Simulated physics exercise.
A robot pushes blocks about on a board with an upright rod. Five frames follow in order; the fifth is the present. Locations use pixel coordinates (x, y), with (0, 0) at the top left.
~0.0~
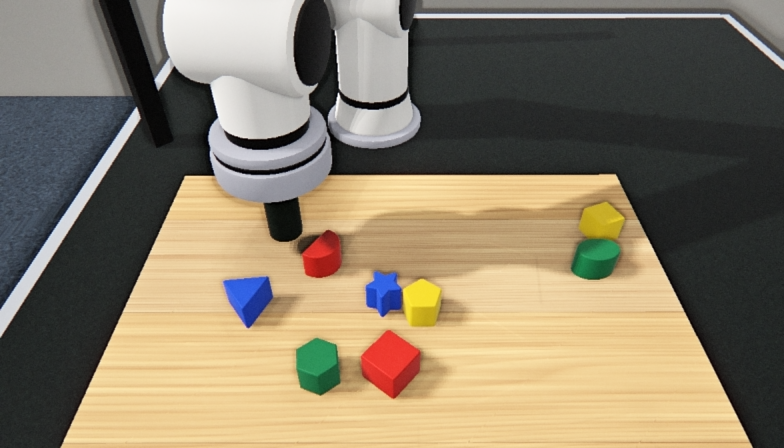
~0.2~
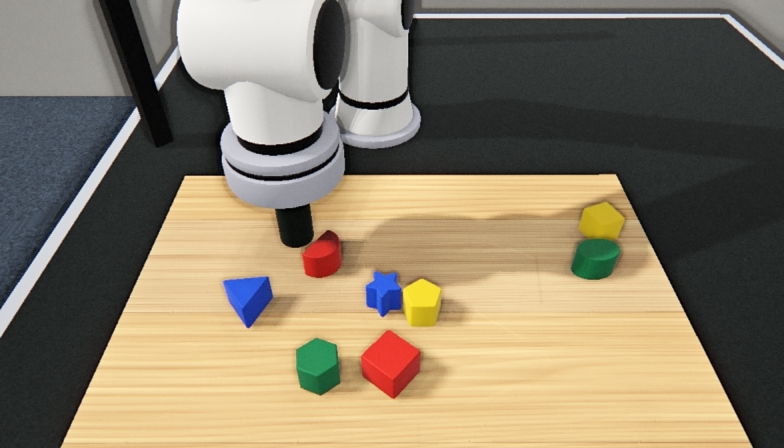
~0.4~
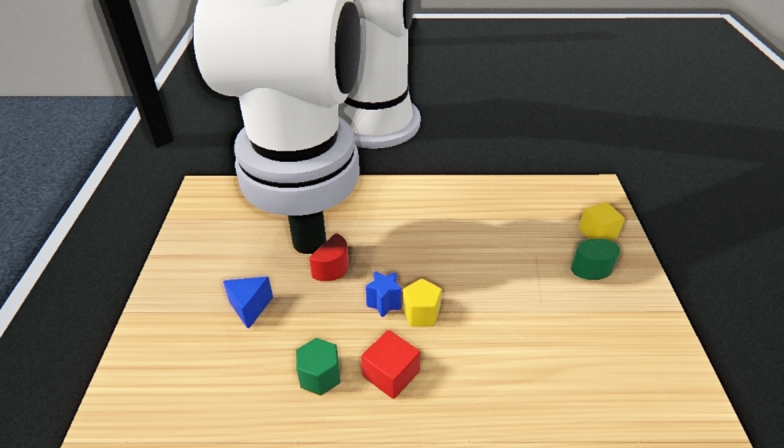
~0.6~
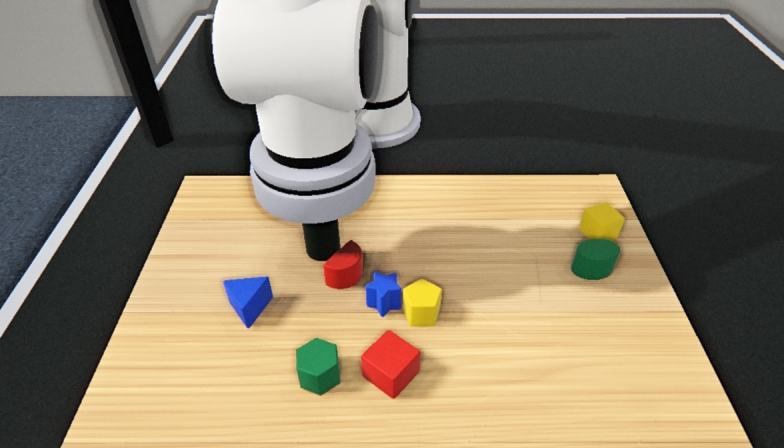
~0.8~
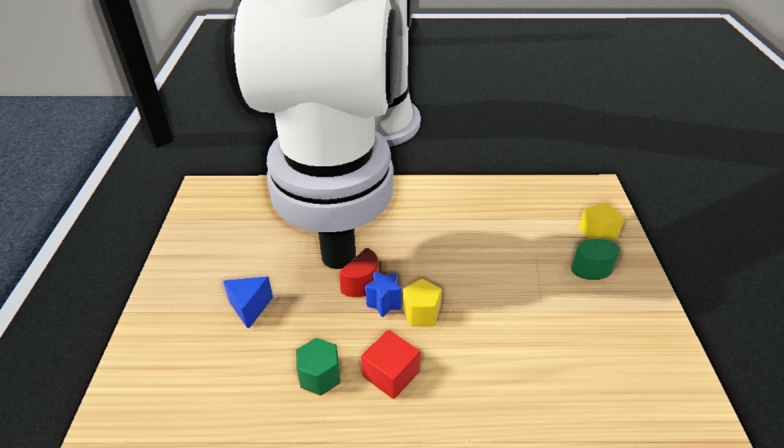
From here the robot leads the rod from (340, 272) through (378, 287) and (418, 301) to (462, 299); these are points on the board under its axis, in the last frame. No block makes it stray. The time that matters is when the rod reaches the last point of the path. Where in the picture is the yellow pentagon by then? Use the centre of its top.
(471, 328)
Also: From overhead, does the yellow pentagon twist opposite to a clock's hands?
I expect so.
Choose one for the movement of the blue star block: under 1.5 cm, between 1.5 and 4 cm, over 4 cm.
It slides well over 4 cm.
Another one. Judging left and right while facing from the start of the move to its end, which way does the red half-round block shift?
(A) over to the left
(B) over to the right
My pick is B.
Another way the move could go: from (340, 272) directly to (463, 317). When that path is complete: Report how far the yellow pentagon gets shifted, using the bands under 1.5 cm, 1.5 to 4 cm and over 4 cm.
Over 4 cm.
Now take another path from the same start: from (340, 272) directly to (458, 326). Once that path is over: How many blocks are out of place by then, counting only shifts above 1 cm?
By the end of the path, three or more blocks have moved more than about a centimetre.
On the path given first. One third of the way, rod (378, 273); red half-round block (401, 282), turned 20° clockwise; blue star block (406, 306), turned 55° clockwise; yellow pentagon (443, 309), turned 50° anticlockwise.
Two thirds of the way, rod (419, 286); red half-round block (439, 301), turned 40° clockwise; blue star block (415, 321), turned 100° clockwise; yellow pentagon (464, 322), turned 65° anticlockwise.
At the end, rod (464, 284); red half-round block (448, 304), turned 45° clockwise; blue star block (416, 321), turned 100° clockwise; red square still; yellow pentagon (471, 328), turned 65° anticlockwise.
